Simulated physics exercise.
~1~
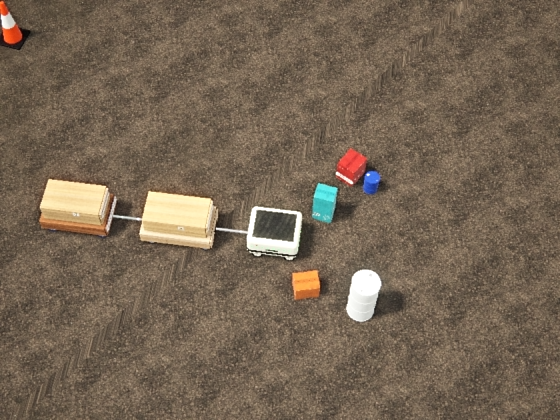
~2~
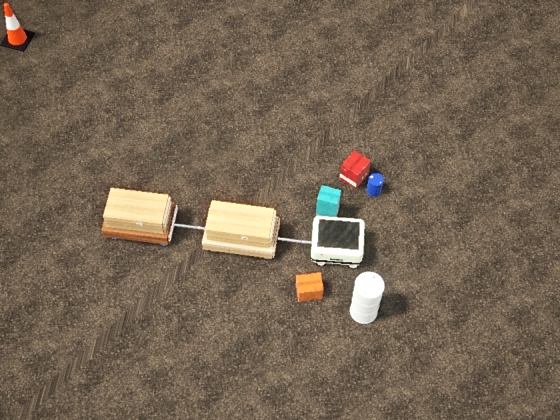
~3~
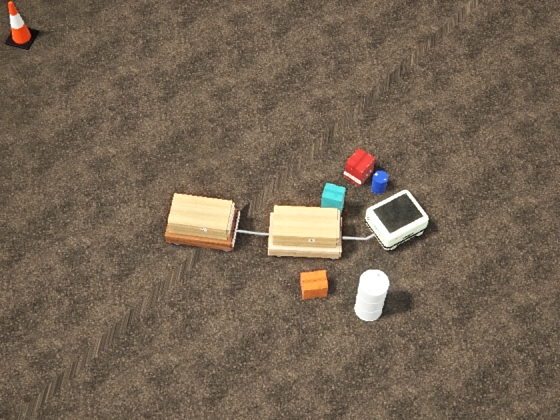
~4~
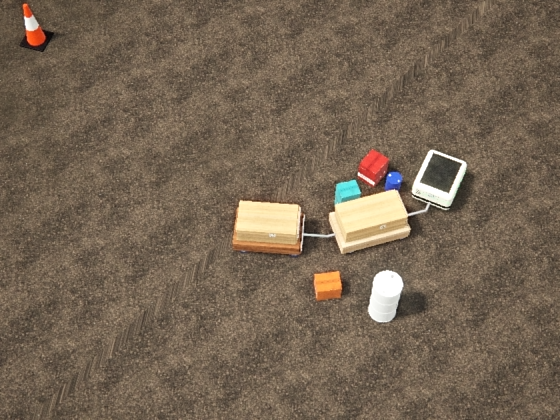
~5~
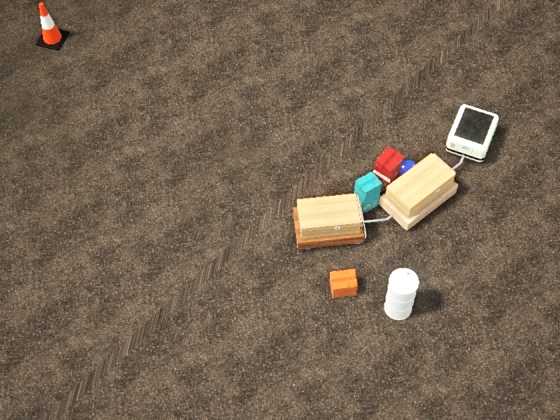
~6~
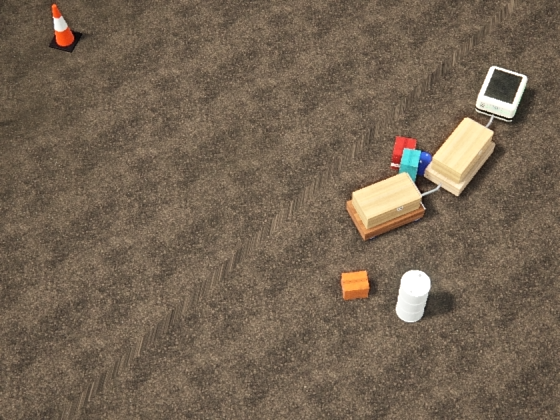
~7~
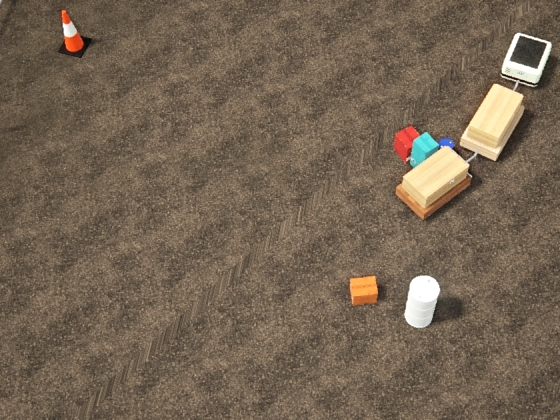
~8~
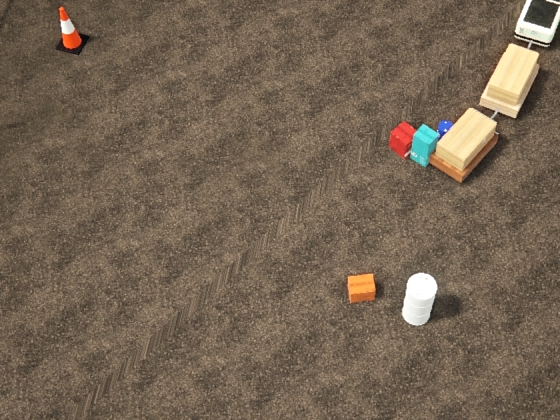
A small white tug towing two carts turns up and right, the carts shoving turquoise, red and blue objects, all still upright.
